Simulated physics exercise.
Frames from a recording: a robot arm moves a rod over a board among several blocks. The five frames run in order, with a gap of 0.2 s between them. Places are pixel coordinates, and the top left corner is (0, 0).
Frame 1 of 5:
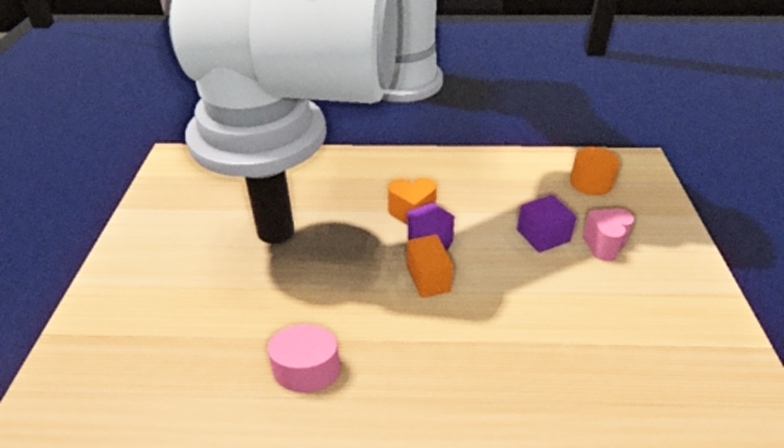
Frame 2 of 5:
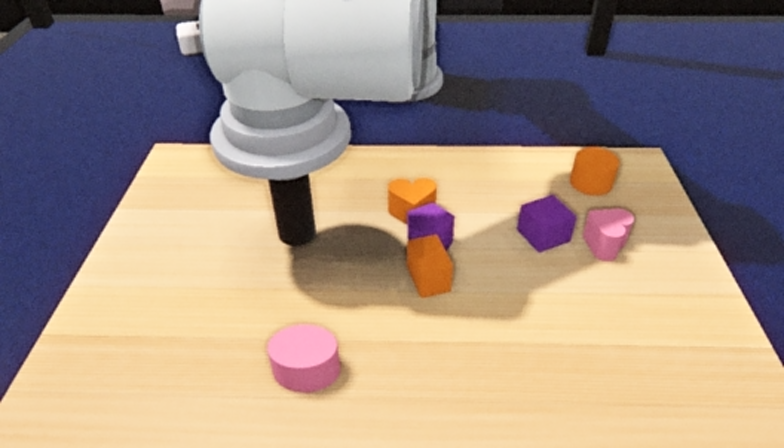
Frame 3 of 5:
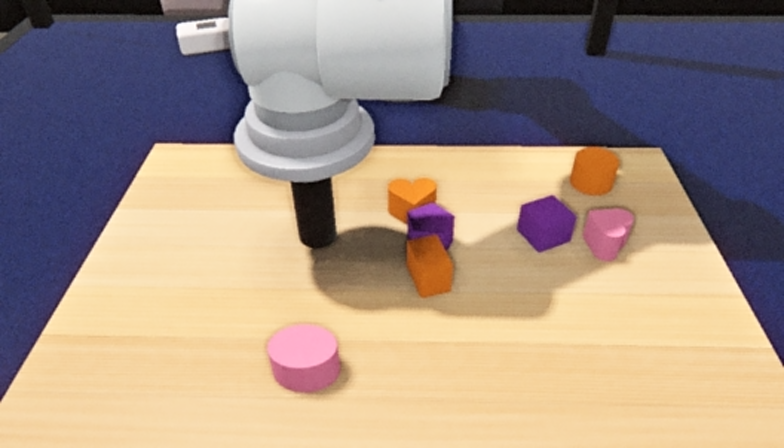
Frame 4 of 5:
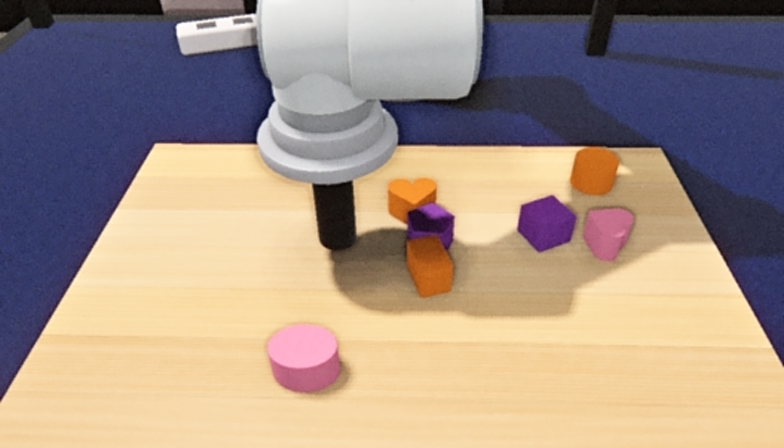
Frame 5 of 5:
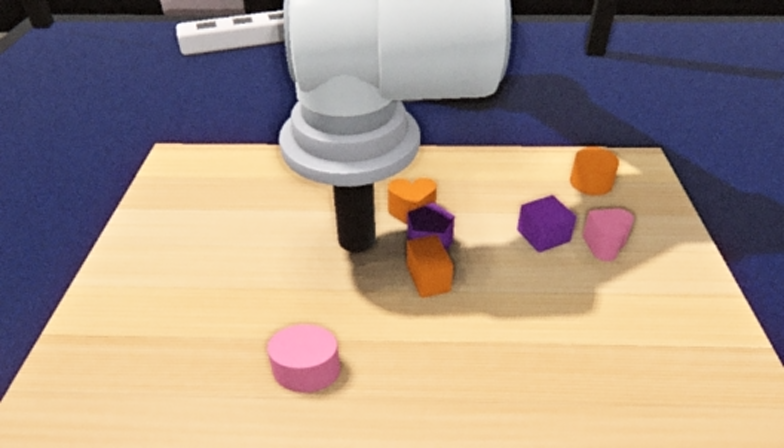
At first, a robot arm holds a black rod over the left part of a wooden board scattered with orange, purple and pink blocks. The arm then moves the rod steadily to the right, bringing it closer to the orange heart, purple and orange blocks near the middle, while the blocks stay in place.
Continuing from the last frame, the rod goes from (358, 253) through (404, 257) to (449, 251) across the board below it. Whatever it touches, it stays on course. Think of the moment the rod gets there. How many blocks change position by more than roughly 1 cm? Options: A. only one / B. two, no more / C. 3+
B: Two, no more.
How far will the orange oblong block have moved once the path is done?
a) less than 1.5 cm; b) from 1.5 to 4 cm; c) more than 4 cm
Choice b: From 1.5 to 4 cm.
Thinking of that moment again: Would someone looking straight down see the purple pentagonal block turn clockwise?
It seems not.
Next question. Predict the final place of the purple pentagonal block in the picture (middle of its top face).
It will likely be found at (470, 204).
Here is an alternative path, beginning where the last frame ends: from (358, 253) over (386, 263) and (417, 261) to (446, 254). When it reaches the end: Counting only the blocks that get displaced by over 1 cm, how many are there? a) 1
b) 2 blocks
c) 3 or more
(b)
On the path given first. Halfway along, rod (404, 243); orange oblong block (438, 256); purple pentagonal block (438, 216), turned 10° anticlockwise.
At the end, rod (450, 238); orange heart block not moved; orange oblong block (455, 258), turned 65° clockwise; purple pentagonal block (470, 204), turned 60° anticlockwise.
